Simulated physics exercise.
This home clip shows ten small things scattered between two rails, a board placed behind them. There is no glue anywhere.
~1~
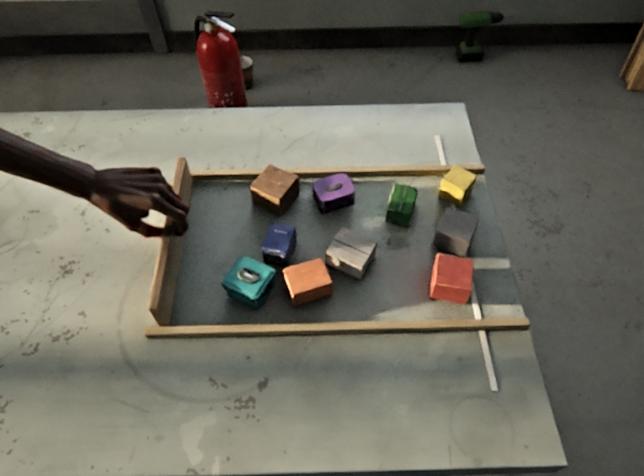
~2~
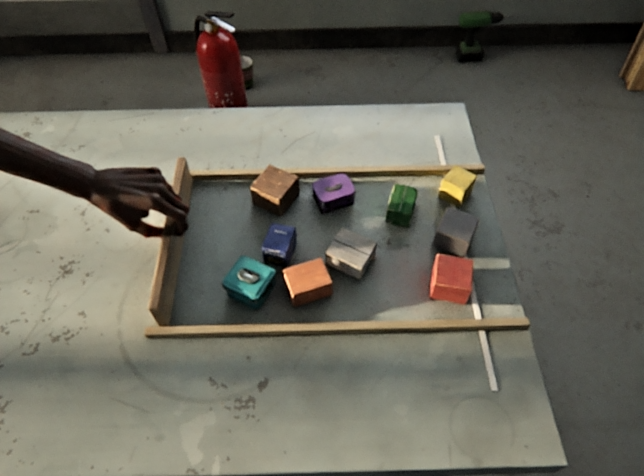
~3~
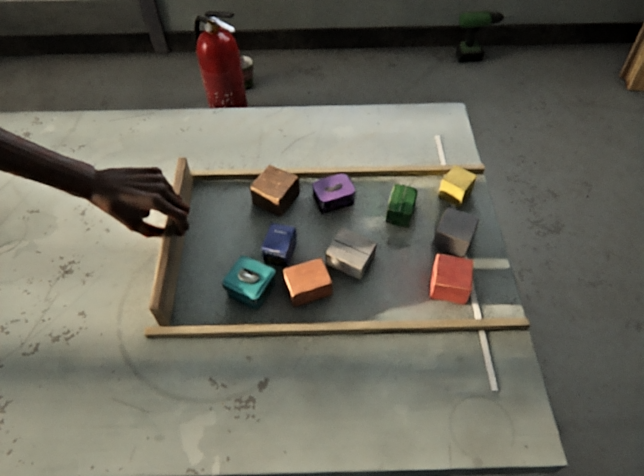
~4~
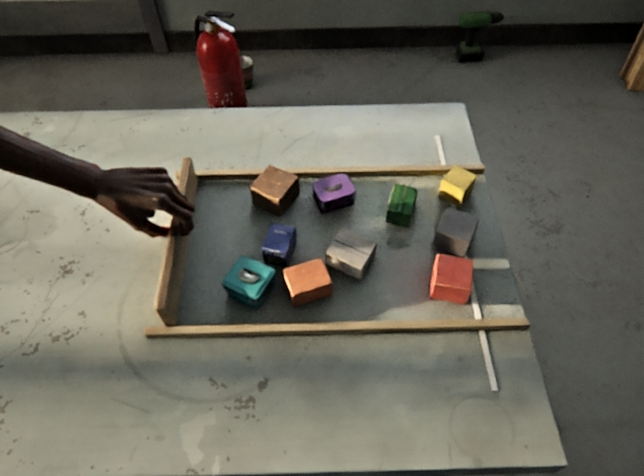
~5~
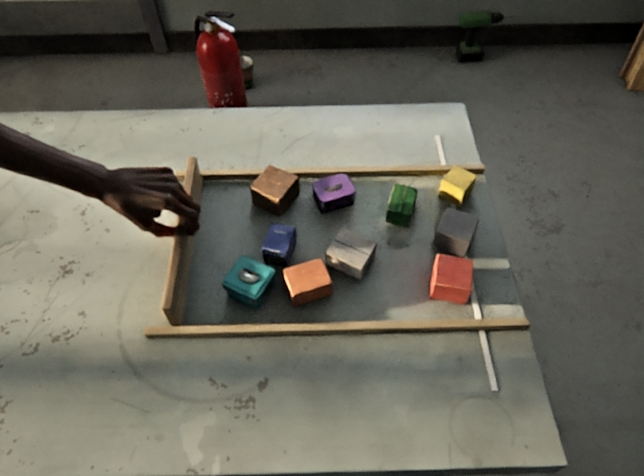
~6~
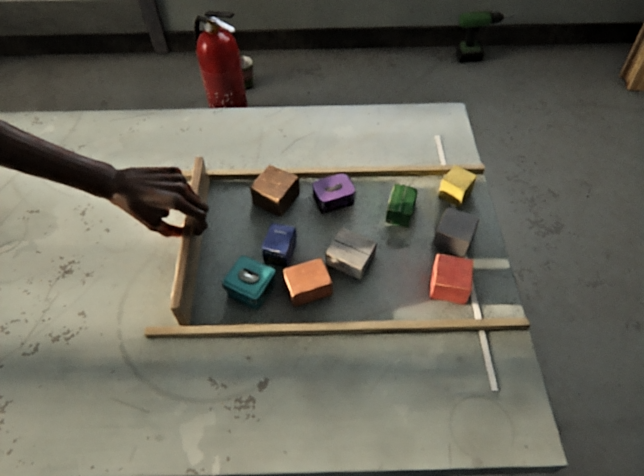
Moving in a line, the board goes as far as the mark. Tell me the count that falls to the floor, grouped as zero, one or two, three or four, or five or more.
The count is five or more.
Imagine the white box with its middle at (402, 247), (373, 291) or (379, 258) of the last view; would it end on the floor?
Place by place, it stays on; goes over; goes over.
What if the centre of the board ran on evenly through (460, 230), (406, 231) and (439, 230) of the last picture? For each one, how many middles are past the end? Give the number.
Respectively, 7, 0 and 4.
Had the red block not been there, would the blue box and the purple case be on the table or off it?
So the blue box is still there and the purple case goes off the edge.
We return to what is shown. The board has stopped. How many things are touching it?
The count in contact is 3.
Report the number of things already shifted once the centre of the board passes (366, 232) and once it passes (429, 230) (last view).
Counts: 9, 10.
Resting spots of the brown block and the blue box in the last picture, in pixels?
The brown block settles near (468, 179); as for the blue box, near (477, 237).
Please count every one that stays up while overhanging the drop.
As for overhanging, the count is 0.
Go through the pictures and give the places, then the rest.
The first picture shows yellow block (457, 186); grey block (455, 232); red block (452, 279); board (173, 236); tape (461, 241).
The second picture shows grey block (455, 233); orange block (308, 282).
The third picture shows red block (452, 279); blue box (280, 245).
The fourth picture shows yellow block (457, 186); green box (402, 205).
The fifth picture shows grey block (455, 233); board (185, 236).
The sixth picture shows yellow block (457, 186); grey block (455, 233); red block (452, 279); board (192, 236); tape (461, 241).
Early on, none off yet; yellow block at rest near (457, 186); grey block at rest near (455, 233); red block at rest near (452, 279).
Finally, the number that fall off is five or more; lost, orange block, purple case, white box, green box, red block, grey block and yellow block.
